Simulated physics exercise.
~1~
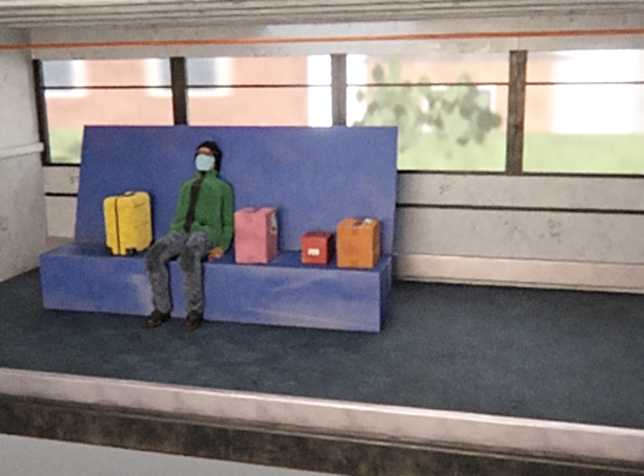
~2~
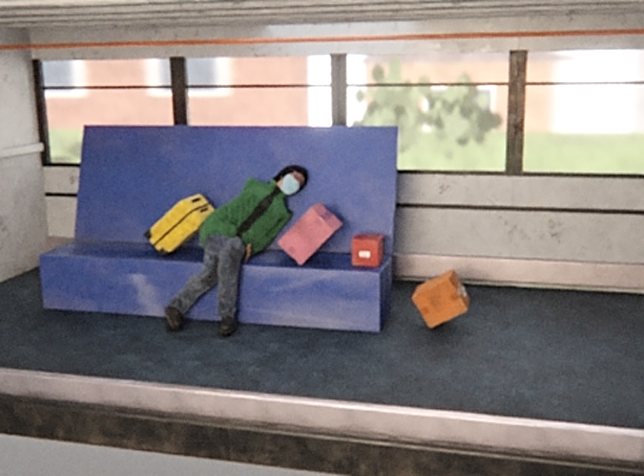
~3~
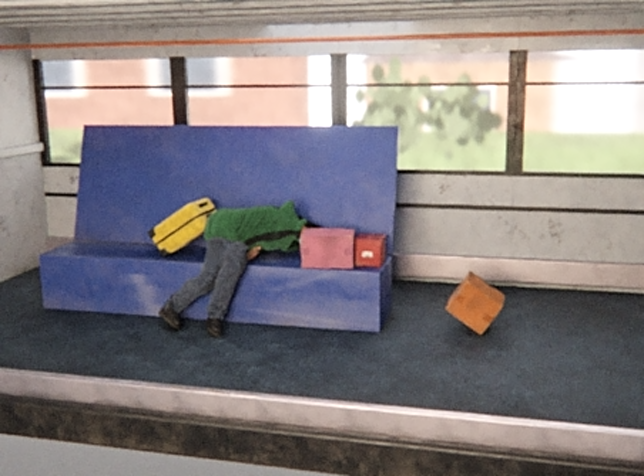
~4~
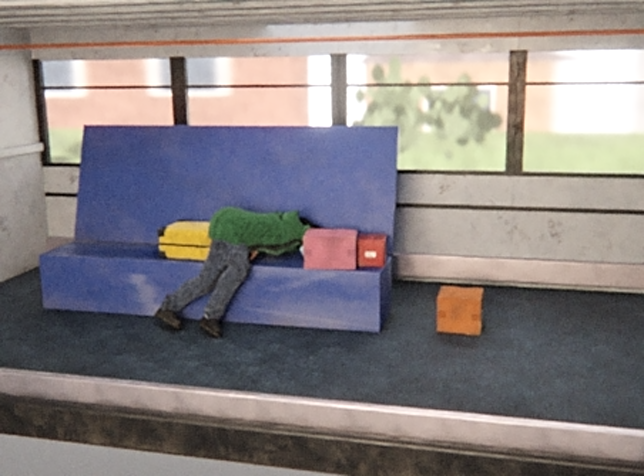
A masked passenger in a green jacket flopped sideways to the right on a blue bench as the yellow and pink cases toppled and the red box slid; the orange one tumbled to the floor, while the others stayed on the seat.
